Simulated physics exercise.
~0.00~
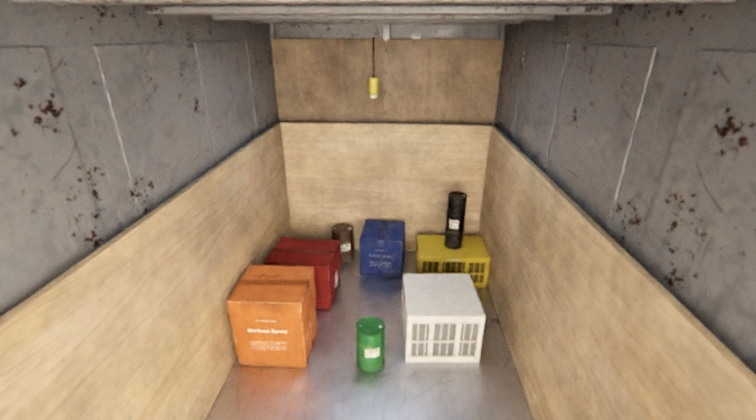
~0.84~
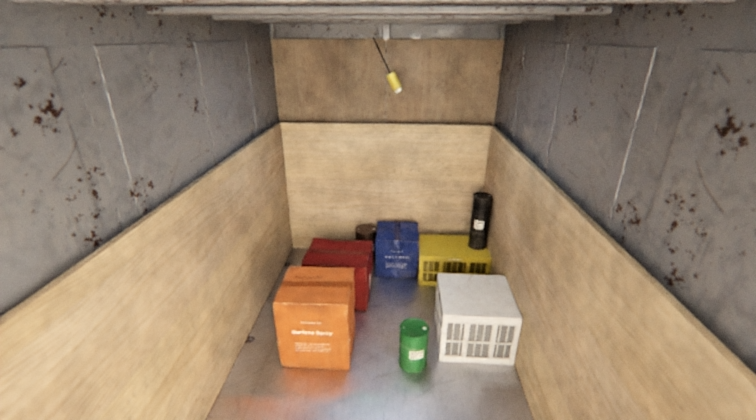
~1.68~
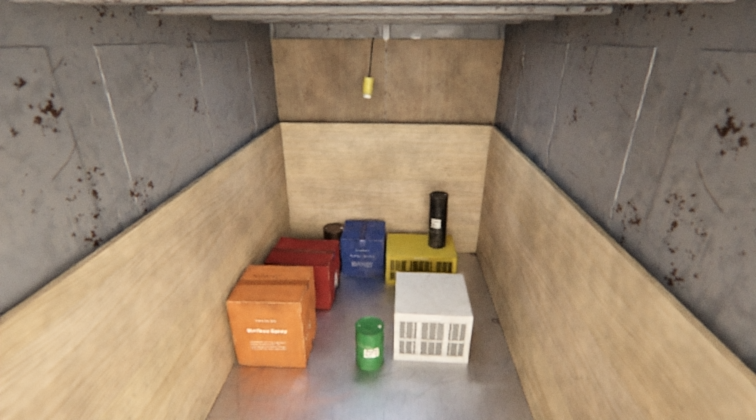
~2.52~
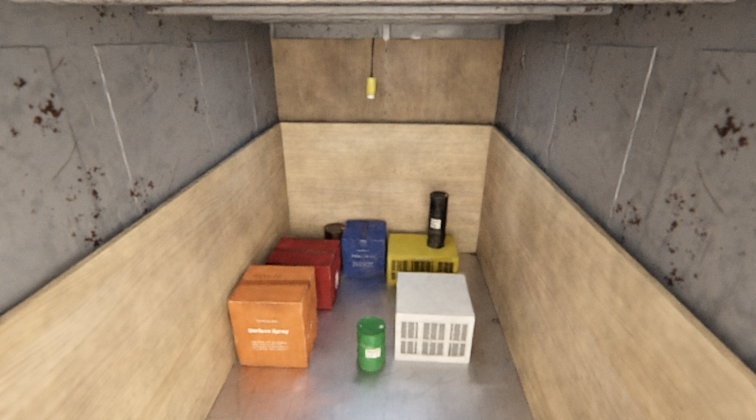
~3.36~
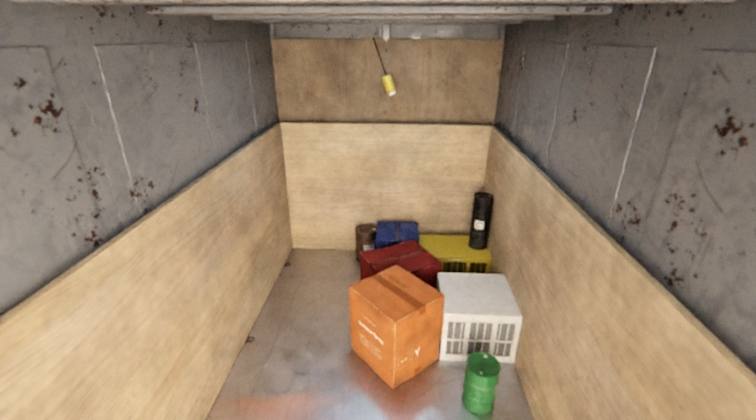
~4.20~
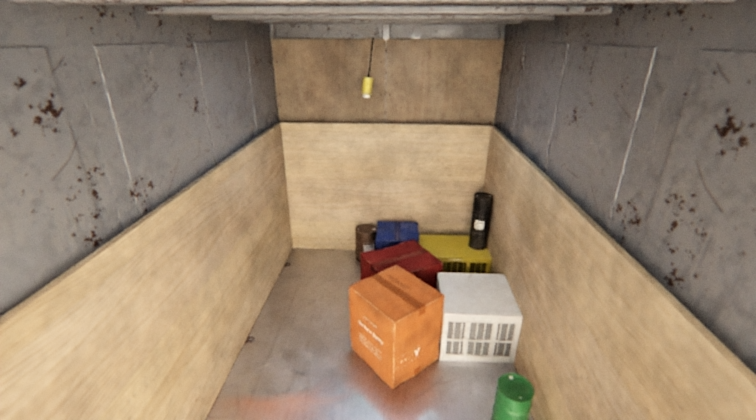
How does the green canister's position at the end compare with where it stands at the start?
At the start it stands near the middle of the floor, between the orange box and the white chest. By the end it is farther right and closer to the viewer, in front of the white chest near the right wall.
